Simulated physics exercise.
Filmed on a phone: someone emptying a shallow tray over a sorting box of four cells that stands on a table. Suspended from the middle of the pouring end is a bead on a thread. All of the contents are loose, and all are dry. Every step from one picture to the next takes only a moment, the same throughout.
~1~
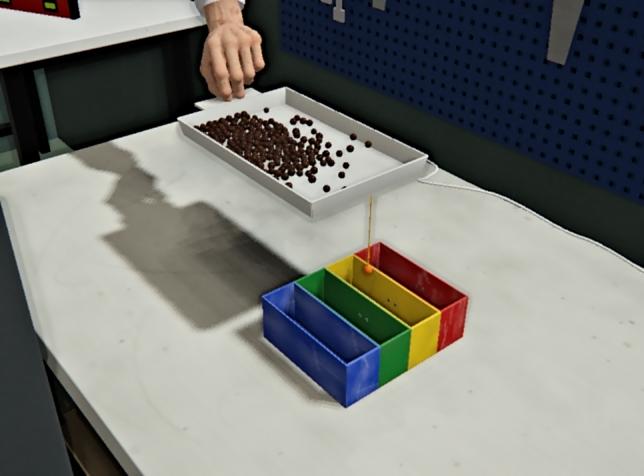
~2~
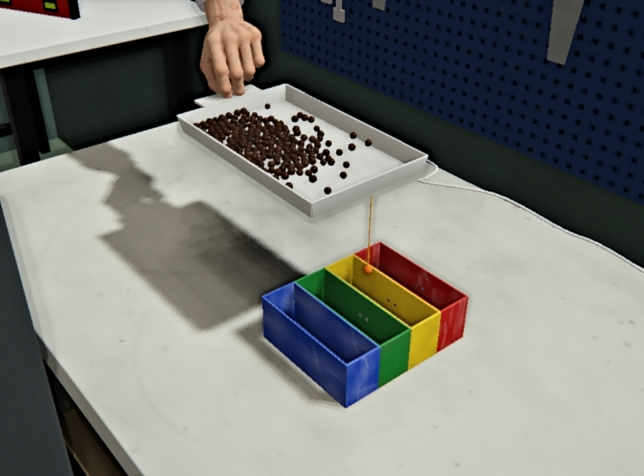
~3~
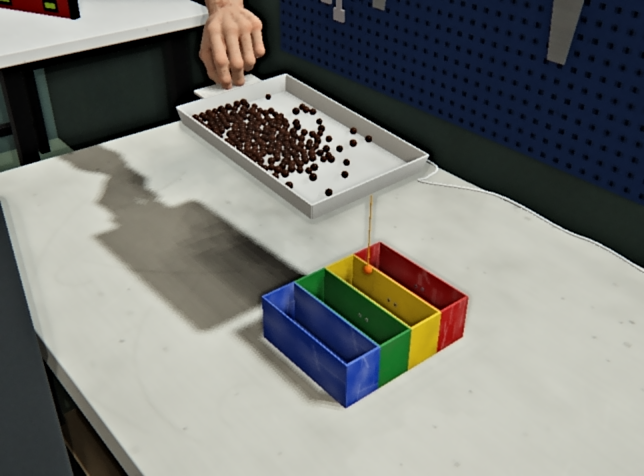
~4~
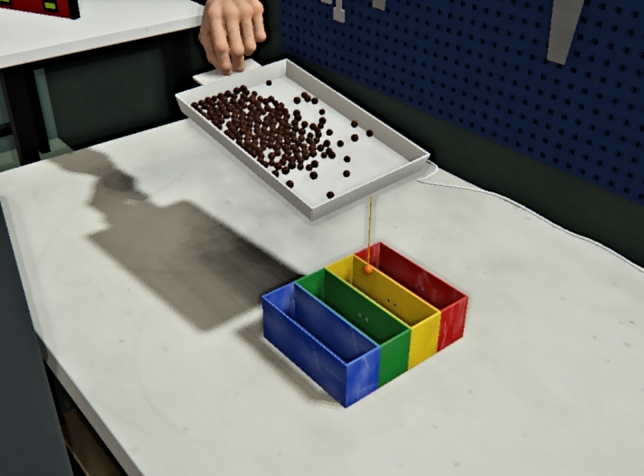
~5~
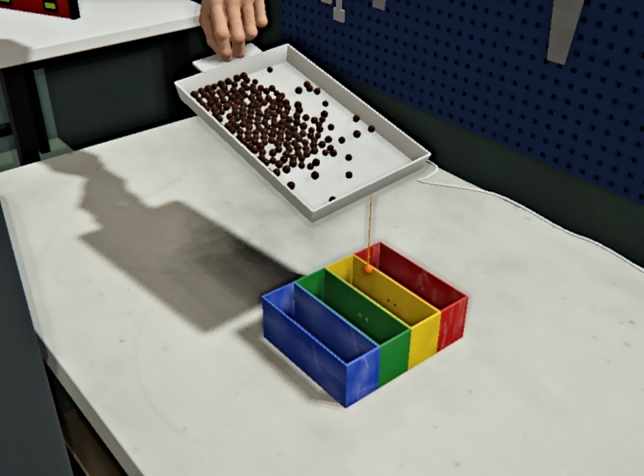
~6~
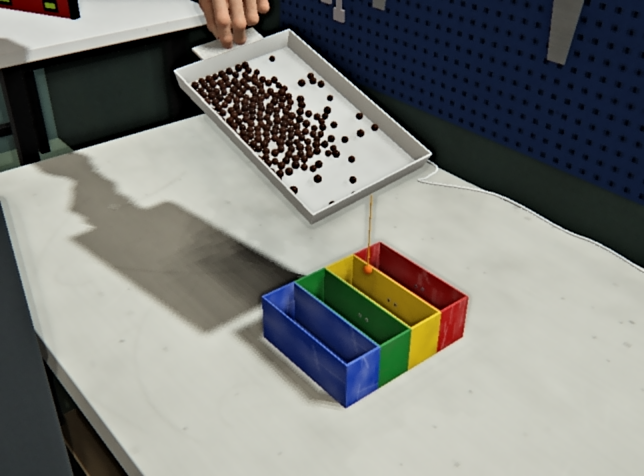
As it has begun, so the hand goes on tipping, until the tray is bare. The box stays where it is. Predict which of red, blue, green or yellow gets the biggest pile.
The biggest pile lands in blue.
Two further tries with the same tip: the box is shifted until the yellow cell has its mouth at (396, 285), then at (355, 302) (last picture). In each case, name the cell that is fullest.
Try 1 - the cell in blue; try 2 - the green one.
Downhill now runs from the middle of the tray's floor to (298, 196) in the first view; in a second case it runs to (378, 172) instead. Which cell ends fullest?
Try A: The blue one / try B: The cell in red.
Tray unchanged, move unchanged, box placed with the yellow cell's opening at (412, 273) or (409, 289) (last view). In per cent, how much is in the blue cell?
Trial 1: 30 percent; trial 2: 50 percent.
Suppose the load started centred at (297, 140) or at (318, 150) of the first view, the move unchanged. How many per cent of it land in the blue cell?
You'd get about 60 per cent first and about 60 per cent second.
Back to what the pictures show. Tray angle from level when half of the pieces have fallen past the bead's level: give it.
Roughly 90 degrees of tilt.
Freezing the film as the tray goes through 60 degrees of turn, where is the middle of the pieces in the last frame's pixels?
Somewhere about pixel (340, 199).
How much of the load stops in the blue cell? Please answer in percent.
It comes to about 60 per cent of the load.
Just after the last frame, tray tipped steeply; the larger part on the tray; just a few in the blue cell; just a few in the green cell; about a tenth falling or outside the box.
A moment on, tray tipped right over; roughly a quarter on the tray; roughly a third in the blue cell; roughly a quarter in the green cell; just a few in the yellow cell; just a few in the red cell; roughly a quarter falling or outside the box.
Further on, tray tipped past a quarter turn; roughly half in the blue cell; roughly a third in the green cell; just a few in the yellow cell; just a few in the red cell; about a tenth falling or outside the box.
When it is over, tray tipped past a quarter turn; roughly half in the blue cell; roughly a third in the green cell; just a few in the yellow cell; just a few in the red cell; about a tenth outside the box.
